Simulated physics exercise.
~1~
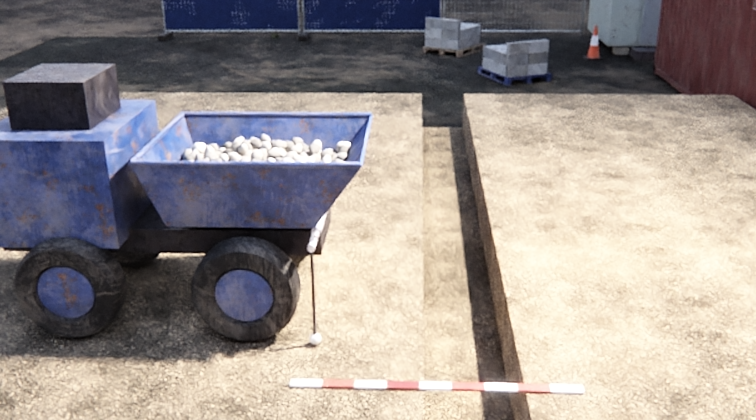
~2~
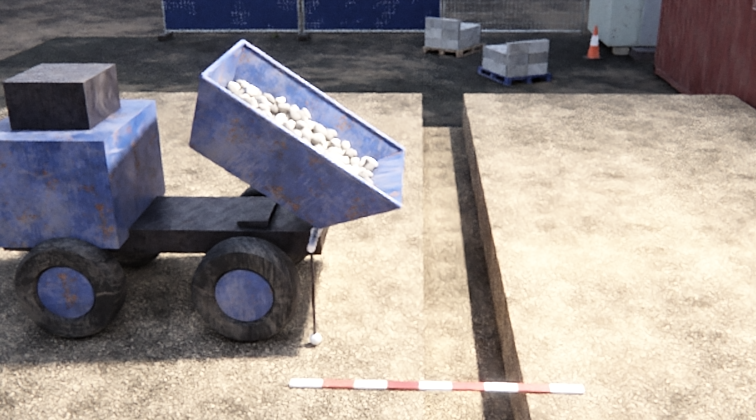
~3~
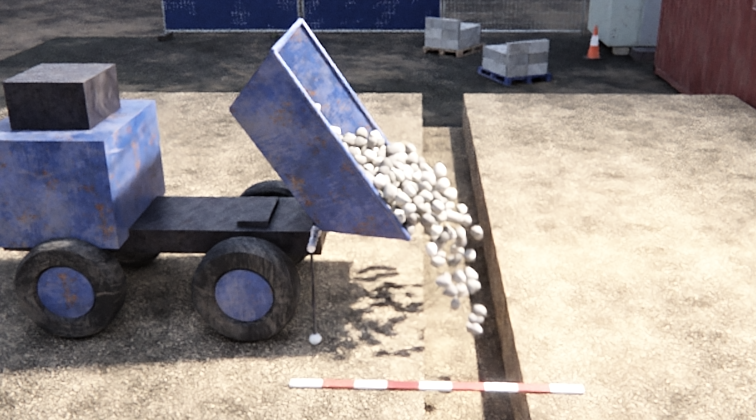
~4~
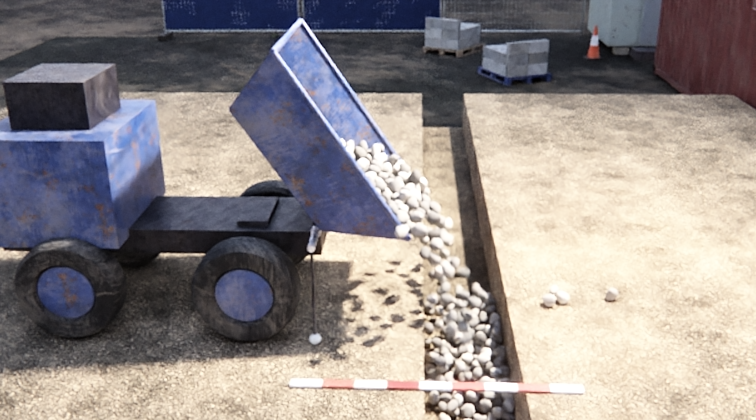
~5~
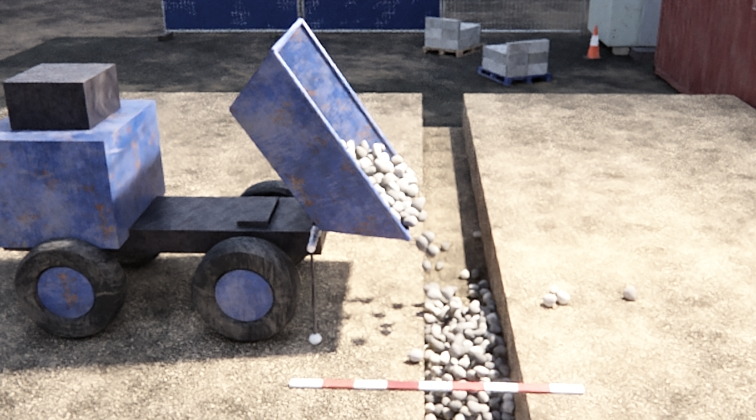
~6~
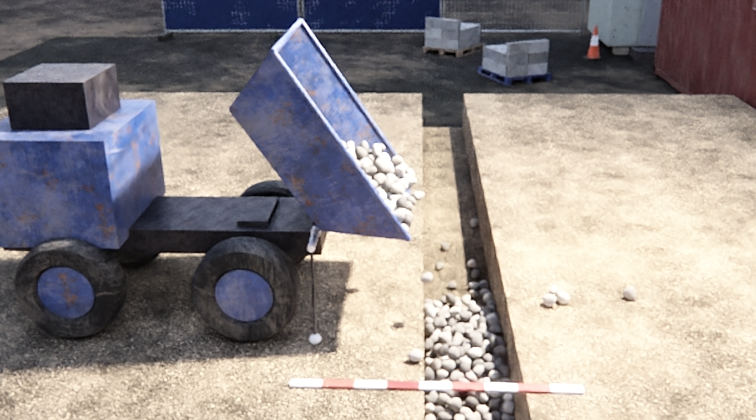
Blue dumper tipping its body and spilling smooth pale stones into a trench, a few landing beyond, many staying in the body.
